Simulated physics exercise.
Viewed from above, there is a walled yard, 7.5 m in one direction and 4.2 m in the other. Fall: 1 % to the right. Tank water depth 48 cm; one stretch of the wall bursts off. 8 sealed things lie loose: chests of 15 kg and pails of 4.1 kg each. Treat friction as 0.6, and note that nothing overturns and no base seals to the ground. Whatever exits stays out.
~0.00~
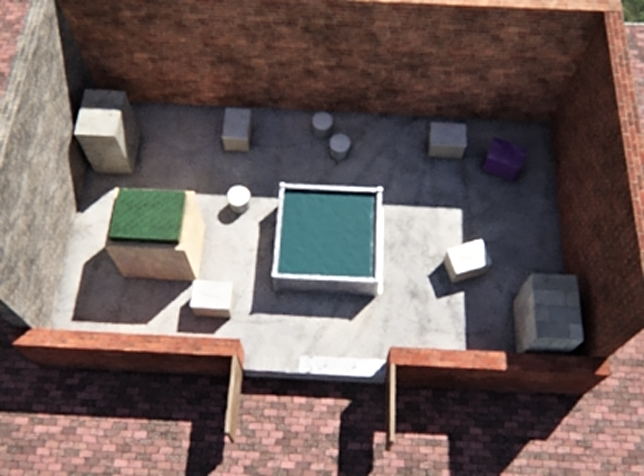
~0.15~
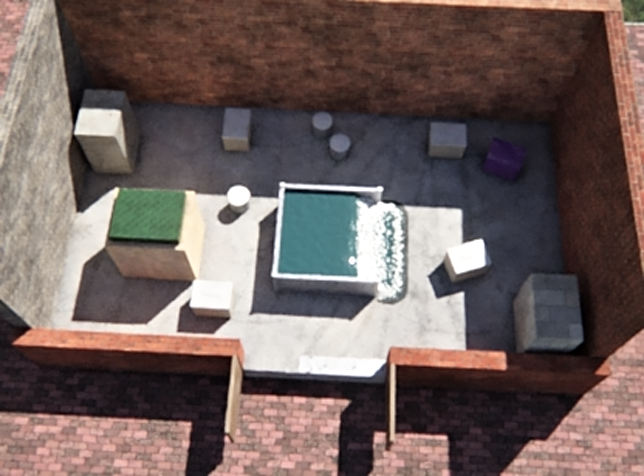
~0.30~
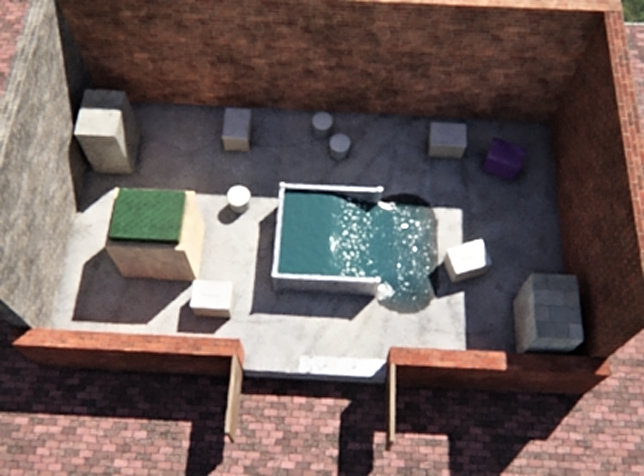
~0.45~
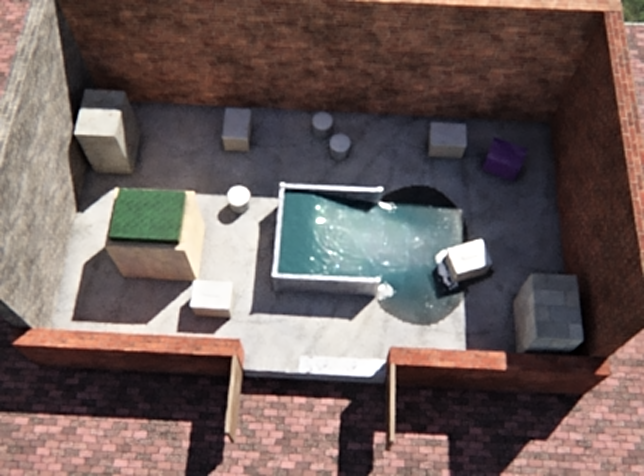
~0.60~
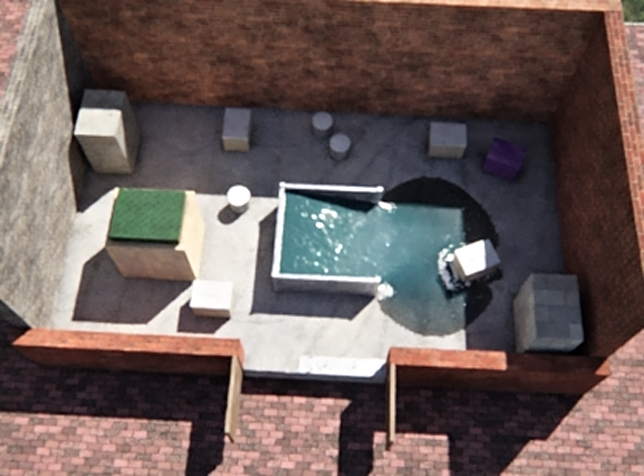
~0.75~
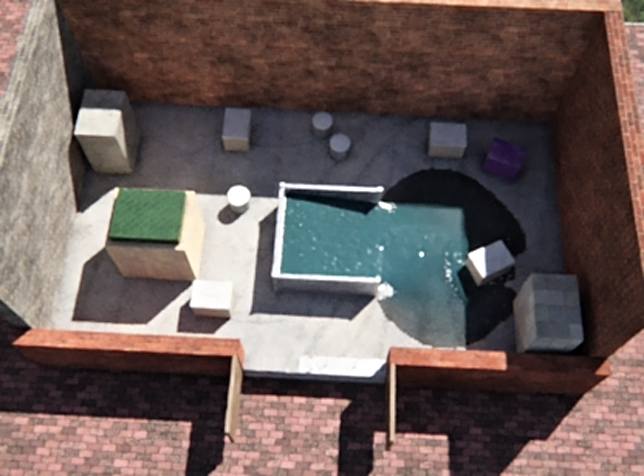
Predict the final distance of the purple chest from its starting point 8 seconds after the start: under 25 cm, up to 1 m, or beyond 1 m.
Greatly displaced.
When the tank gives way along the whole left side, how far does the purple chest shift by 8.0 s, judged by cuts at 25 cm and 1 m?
The purple chest remains in place.
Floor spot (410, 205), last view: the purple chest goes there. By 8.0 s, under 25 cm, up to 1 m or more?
By that time it covers a moderate distance.
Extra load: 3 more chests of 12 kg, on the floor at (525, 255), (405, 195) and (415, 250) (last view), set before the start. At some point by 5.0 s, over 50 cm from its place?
One by one: Beyond the mark, below the mark, beyond the mark.
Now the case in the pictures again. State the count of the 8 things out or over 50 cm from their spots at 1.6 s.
Answer: 1.
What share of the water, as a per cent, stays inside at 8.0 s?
Close to 96 in a hundred parts remain.
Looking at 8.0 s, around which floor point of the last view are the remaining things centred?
That lands at roughly (315, 184).
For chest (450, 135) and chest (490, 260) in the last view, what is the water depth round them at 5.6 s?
First roughly 5 cm, second roughly 7 cm.
After 1.6 s the purple chest is near (509, 151), 0.1 m from its start, aground; 0 of 8 are out; 1 afloat.
After 3.6 s the purple chest is near (466, 113), 0.9 m from its start, afloat; 0 of 8 are out; 2 afloat.
After 5.6 s the purple chest is near (334, 117), 2.8 m from its start, aground; 0 of 8 are out; 0 afloat.
After 8.0 s the purple chest is near (322, 118), 2.9 m from its start, aground; 0 of 8 are out; 0 afloat.
